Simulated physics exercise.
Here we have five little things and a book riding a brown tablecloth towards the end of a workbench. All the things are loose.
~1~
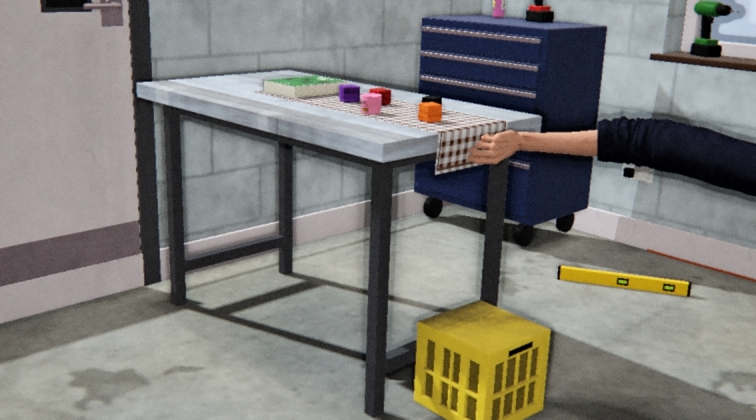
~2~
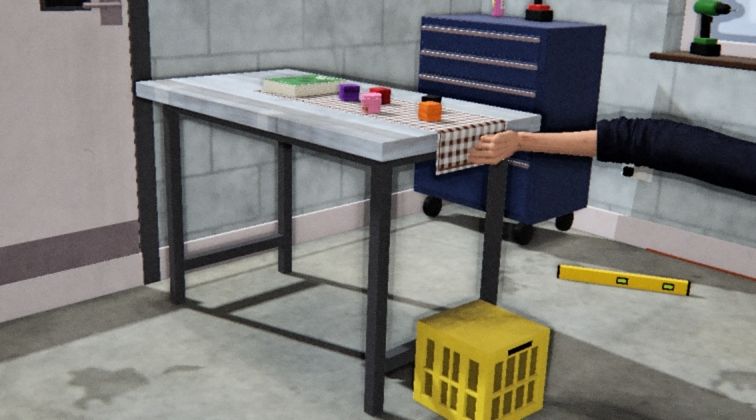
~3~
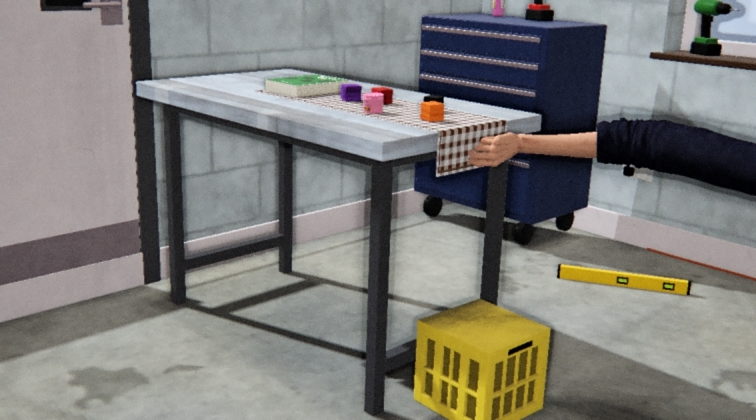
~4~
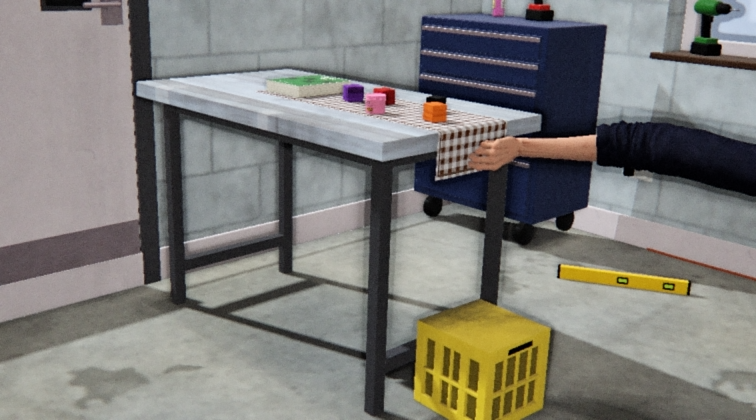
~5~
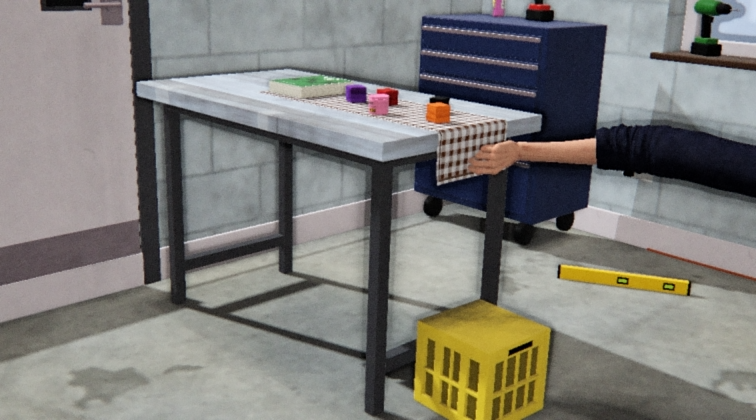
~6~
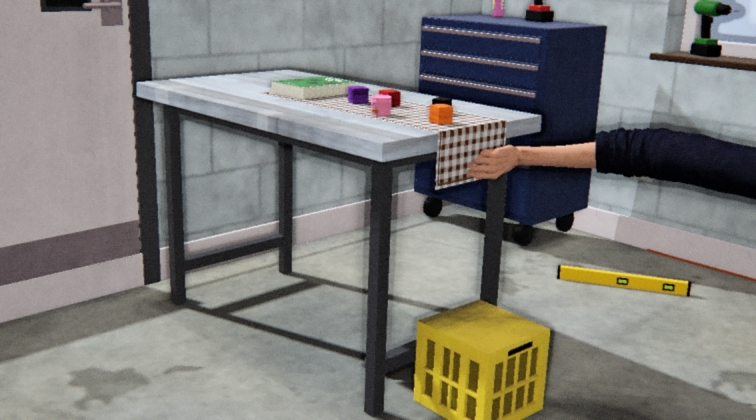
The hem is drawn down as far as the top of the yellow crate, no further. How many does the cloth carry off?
Over the edge go four.
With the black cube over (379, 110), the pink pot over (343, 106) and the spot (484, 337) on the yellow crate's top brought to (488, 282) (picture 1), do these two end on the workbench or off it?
The black cube does not fall; the pink pot remains up.
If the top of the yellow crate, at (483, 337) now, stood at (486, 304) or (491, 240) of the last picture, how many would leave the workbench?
The count: 3 and 1.
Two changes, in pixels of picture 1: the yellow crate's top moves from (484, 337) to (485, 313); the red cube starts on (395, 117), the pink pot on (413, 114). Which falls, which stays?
The red cube falls; the pink pot falls.
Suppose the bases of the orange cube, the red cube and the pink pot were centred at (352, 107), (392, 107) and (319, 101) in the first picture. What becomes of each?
The orange cube falls; the red cube is carried off; the pink pot keeps its place on top.
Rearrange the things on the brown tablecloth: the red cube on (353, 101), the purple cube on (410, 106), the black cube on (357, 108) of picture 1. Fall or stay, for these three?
The red cube survives; the purple cube comes down; the black cube tumbles off.
Soon after, hem near (470, 216); orange cube gone.
Then, hem near (468, 275); orange cube, black cube and pink pot gone.
Further on, hem on the crate; orange cube, black cube, pink pot and red cube gone.
At rest, hem on the crate; orange cube, black cube, pink pot and red cube gone. The workbench loses four.
